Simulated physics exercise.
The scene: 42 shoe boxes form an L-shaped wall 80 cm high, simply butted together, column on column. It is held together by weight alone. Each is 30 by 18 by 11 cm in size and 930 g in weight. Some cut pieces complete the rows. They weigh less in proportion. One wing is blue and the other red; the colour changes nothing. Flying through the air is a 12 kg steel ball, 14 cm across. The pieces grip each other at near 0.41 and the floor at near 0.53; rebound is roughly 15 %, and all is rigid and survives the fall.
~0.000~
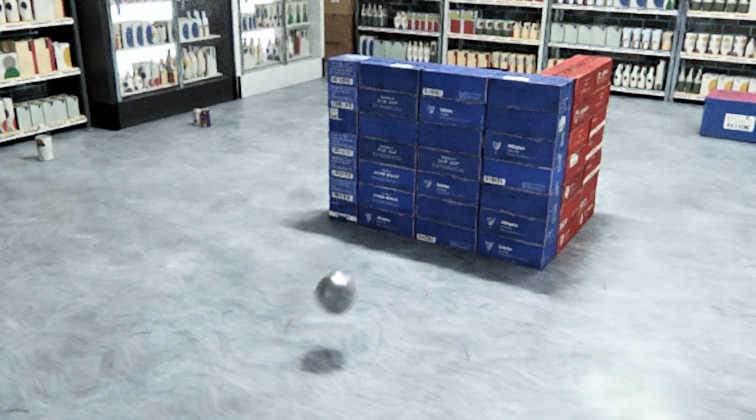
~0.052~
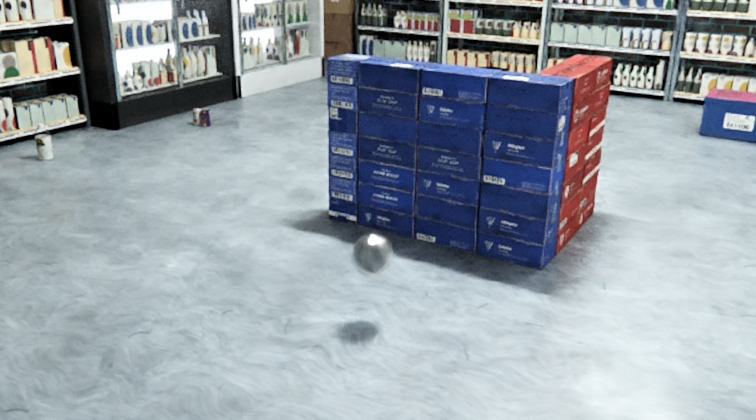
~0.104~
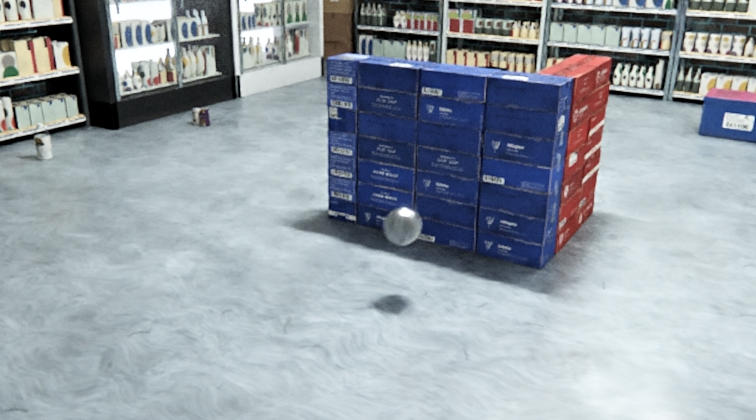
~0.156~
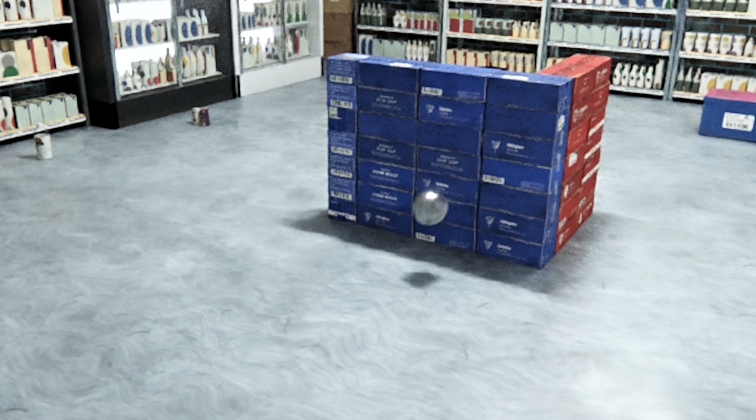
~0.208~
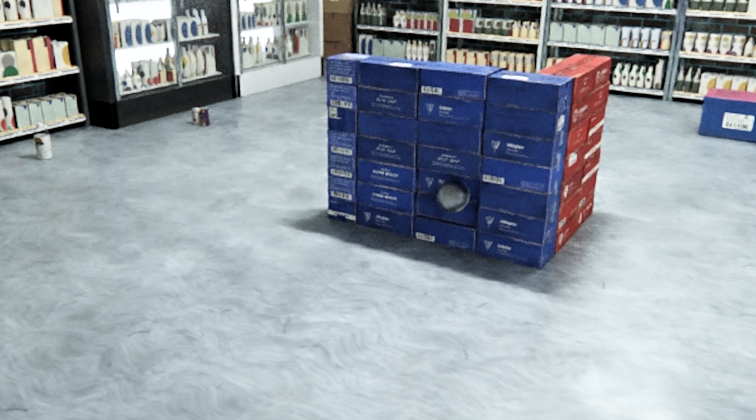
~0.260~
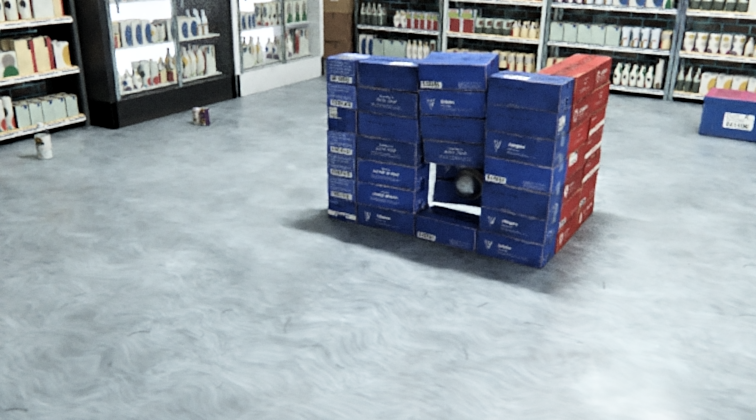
In a shop, a metal ball flies into a blue box wall, pushing boxes inward.
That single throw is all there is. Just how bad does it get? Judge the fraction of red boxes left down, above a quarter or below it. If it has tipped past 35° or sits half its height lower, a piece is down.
The fraction is below a quarter.
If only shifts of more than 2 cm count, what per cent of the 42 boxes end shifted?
Shifted share: 15 %.
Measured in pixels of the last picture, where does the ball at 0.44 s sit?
It sits close to pixel (514, 186).
After 0.44 s, ball still moving; none of the 14 red boxes down (3 of 42 in all colours); top red box unmoved.
After 0.68 s, ball still moving; none of the 14 red boxes down (6 of 42 in all colours); top red box unmoved.
At rest (1.5 s), ball rolling away; none of the 14 red boxes down (6 of 42 in all colours); top red box unmoved; top blue box unmoved. That is 0 per cent. As the last picture would show them, middles, top red box near (565, 82), top blue box near (531, 91).
